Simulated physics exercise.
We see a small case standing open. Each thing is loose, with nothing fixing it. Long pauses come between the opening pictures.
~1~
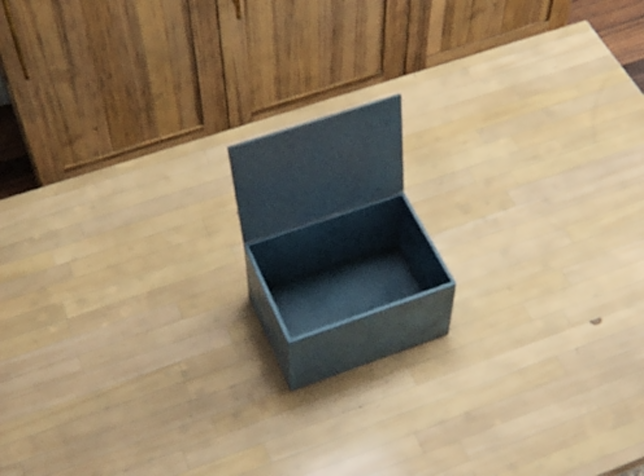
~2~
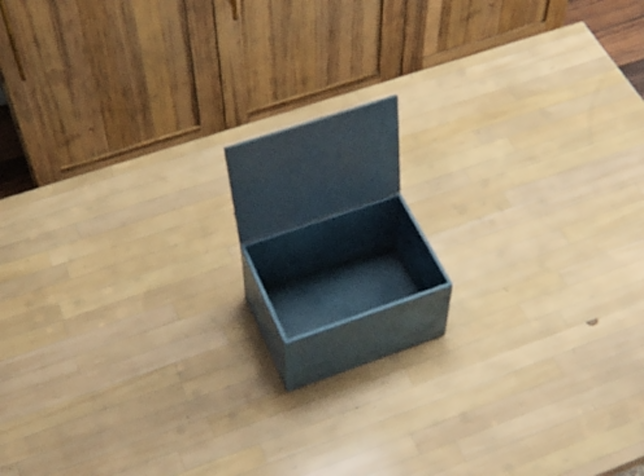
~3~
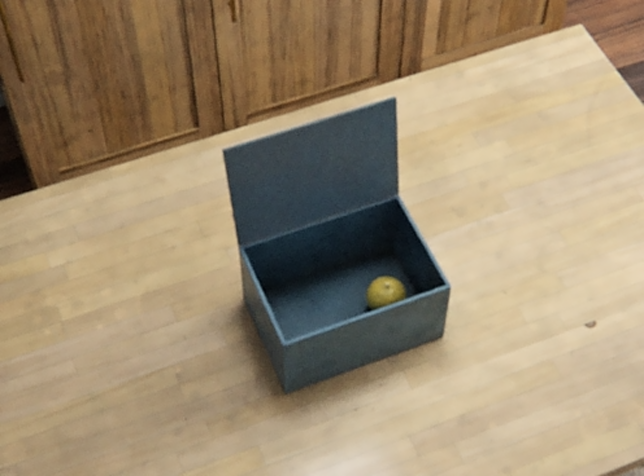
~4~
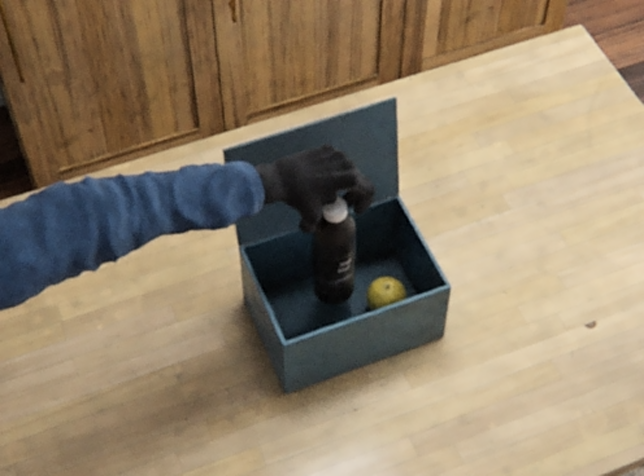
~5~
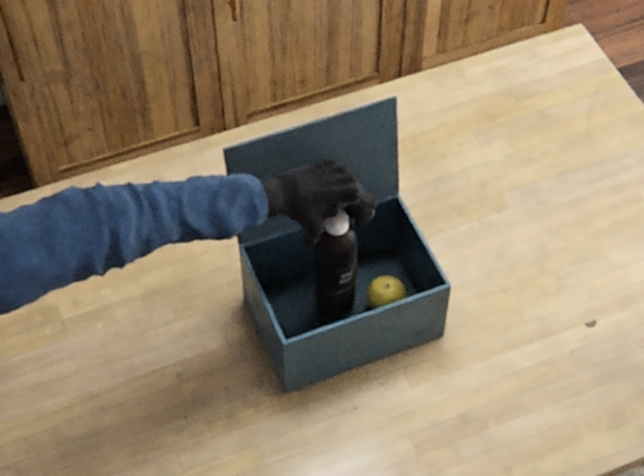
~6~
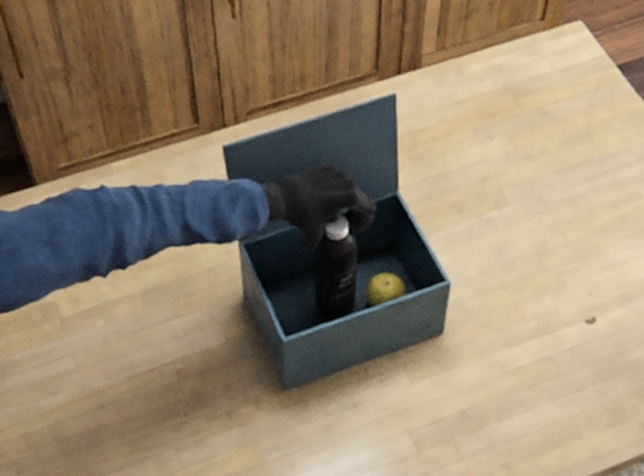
Yellow fruit appearing in an open blue-grey box on a wooden table, then a gloved hand lowering a black bottle in beside it.
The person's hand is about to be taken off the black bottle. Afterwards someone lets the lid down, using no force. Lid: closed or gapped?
Gapped.
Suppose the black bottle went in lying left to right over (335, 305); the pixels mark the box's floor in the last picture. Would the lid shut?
After that, the lid lies down snugly.
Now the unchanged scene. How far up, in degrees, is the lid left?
Close to 12 degrees.
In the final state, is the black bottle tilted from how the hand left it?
Looking at the last picture, the black bottle sits at an angle.
Then, 1.40 s later than the last frame, lid 74° above the rim.
Then, 1.90 s later than the last frame, lid 28° above the rim; black bottle tilted by 23° near (347, 285).
Then, 2.80 s later than the last frame, lid 13° above the rim; black bottle tilted by 48° near (344, 287).
When it is over, lid 13° above the rim; lying over in the box, black bottle; yellow apple as before. End places, in pixels of the last picture, black bottle near (344, 286).
